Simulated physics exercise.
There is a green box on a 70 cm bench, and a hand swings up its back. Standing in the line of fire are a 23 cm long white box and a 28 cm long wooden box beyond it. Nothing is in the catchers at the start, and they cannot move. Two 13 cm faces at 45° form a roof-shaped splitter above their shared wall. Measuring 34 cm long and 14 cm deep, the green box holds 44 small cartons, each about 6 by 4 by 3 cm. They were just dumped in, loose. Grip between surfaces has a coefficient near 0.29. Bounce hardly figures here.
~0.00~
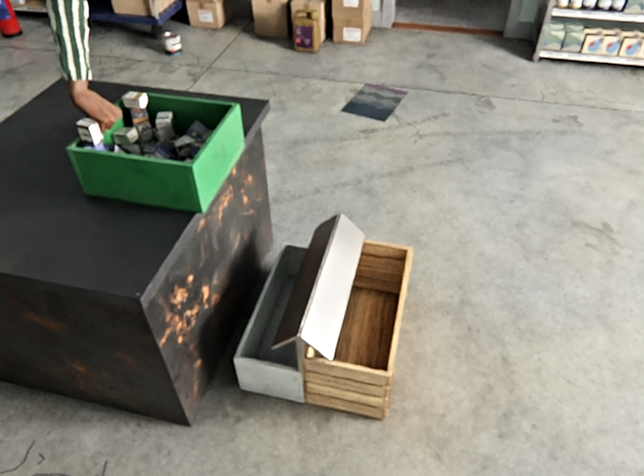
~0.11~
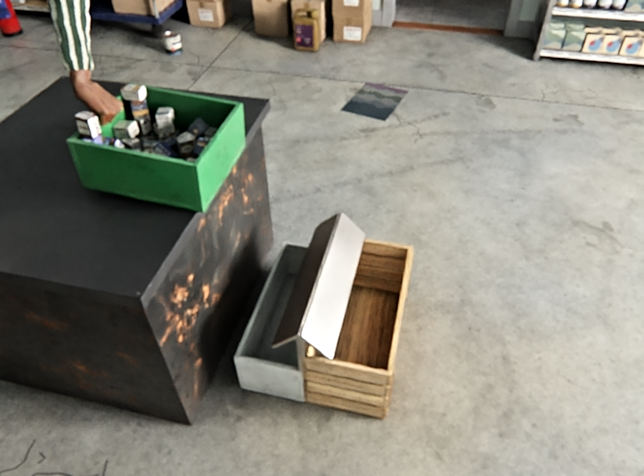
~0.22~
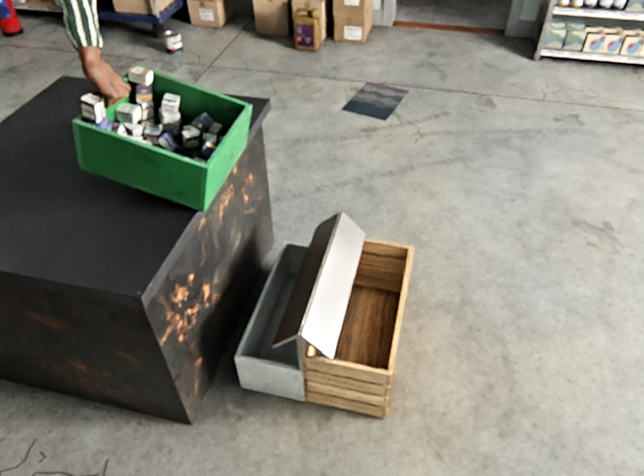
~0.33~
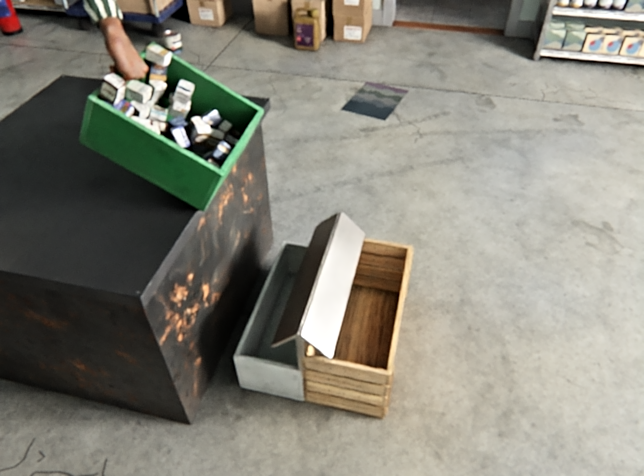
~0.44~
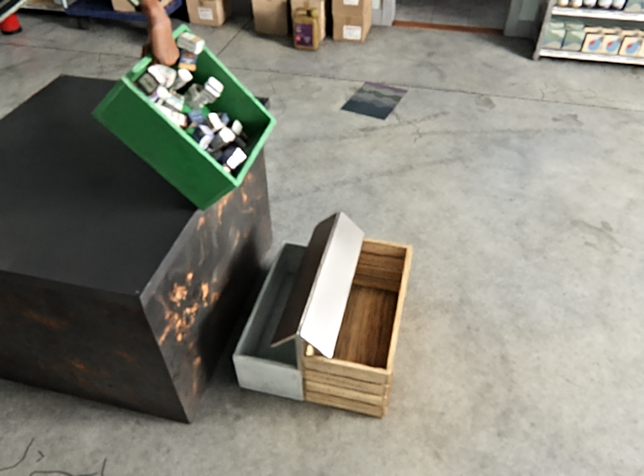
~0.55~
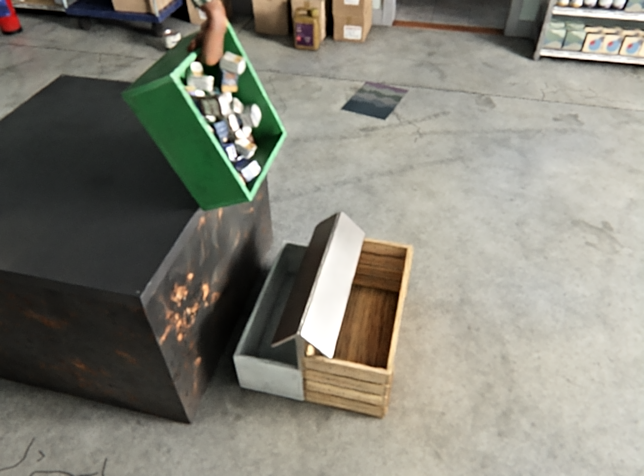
In this clip, a hand lifts the back of a green box of small cartons on a dark bench, tilting it steeply to the right as the cartons shift inside, above white and wooden boxes with a roof-shaped splitter.
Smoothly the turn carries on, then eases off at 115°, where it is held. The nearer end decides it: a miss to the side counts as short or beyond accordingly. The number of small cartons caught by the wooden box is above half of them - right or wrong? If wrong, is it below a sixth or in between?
Right.
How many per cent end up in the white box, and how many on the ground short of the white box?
Approx. 35 % / 0 %.
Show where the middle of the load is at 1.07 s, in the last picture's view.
Look near pixel (302, 200).
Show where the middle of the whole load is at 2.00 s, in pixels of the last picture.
Centre: Approx. (349, 329).
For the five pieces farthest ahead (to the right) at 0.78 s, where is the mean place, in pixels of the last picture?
I'd put their middle close to (323, 209).
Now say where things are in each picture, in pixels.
In the first frame (each is followed by its nearest rim corner in this view), green box, (189, 164); wooden box, (387, 374); 0° from level; none out.
In the second frame, green box, (193, 164); 4° from level.
In the third frame, green box, (204, 165); 14° from level.
In the fourth frame, green box, (219, 171); 29° from level.
In the fifth frame, green box, (235, 181); 47° from level; 1 out, the lowest carton at (152, 81).
In the sixth frame, green box, (249, 196); wooden box, (386, 372); 66° from level; 1 out, the lowest carton at (214, 105).
After 0.78 s, tilt 101°; 38 still in the green box and 6 in the air.
After 1.07 s, tilt 115°; 17 still in the green box, 1 in the white box, 9 in the wooden box and 17 in the air.
After 1.48 s, tilt 115°; 4 in the white box, 26 in the wooden box and 14 in the air.
Outcome (at 2.00 s), 15 in the white box, 28 in the wooden box and 1 on the ground short of the white box. Asked share, 28 of 44, 64 per cent.
